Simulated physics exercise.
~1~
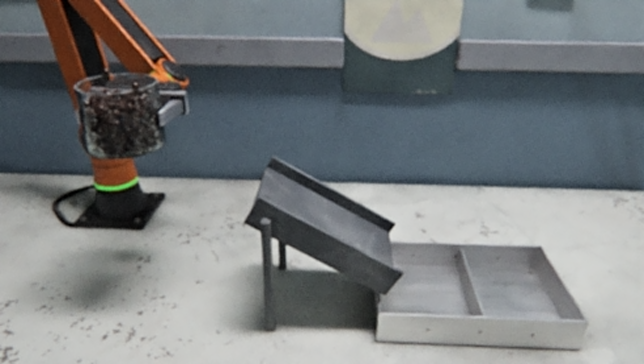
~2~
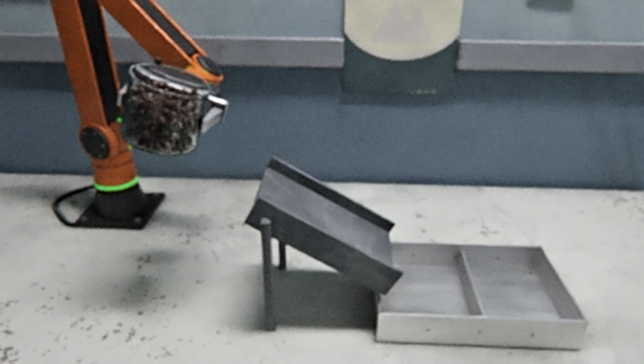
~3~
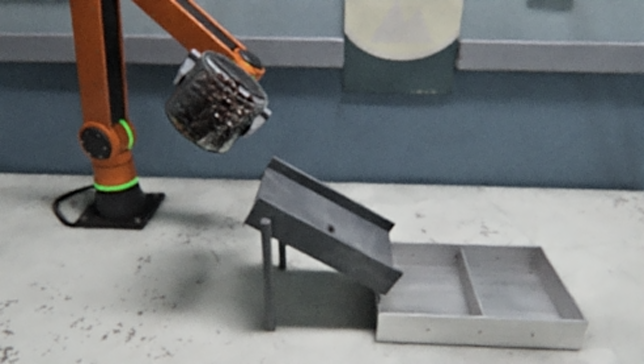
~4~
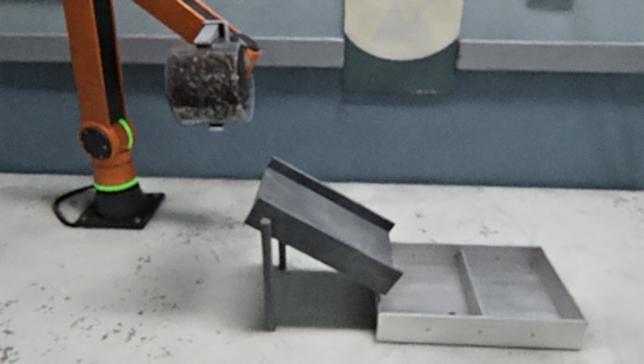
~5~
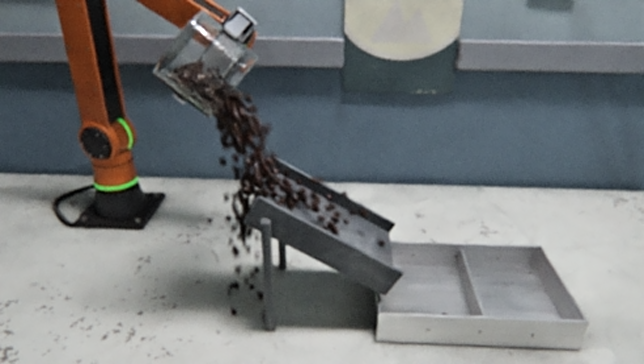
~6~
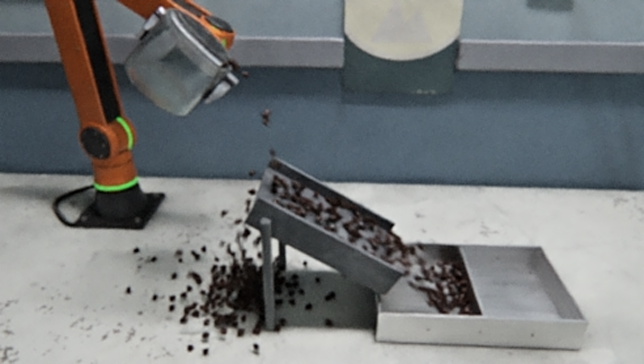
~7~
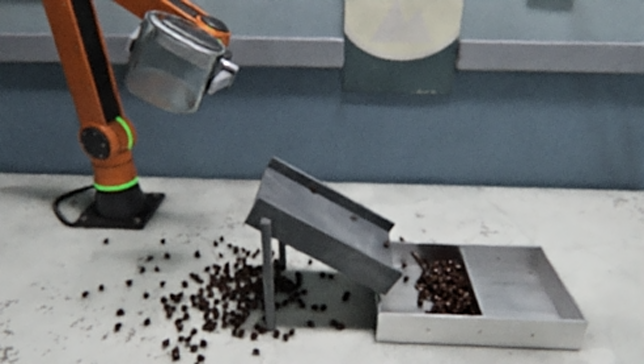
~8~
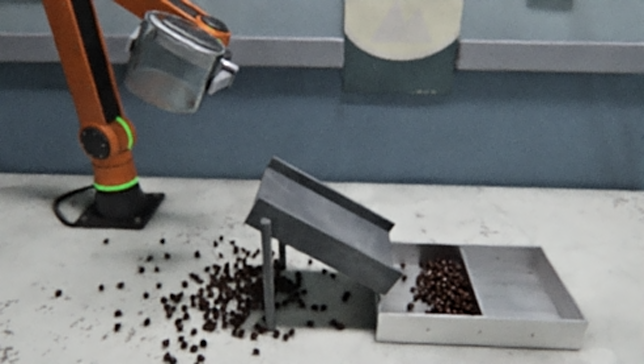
A robot arm tips a clear cup, spilling beans across the table and down a chute into a divided tray.
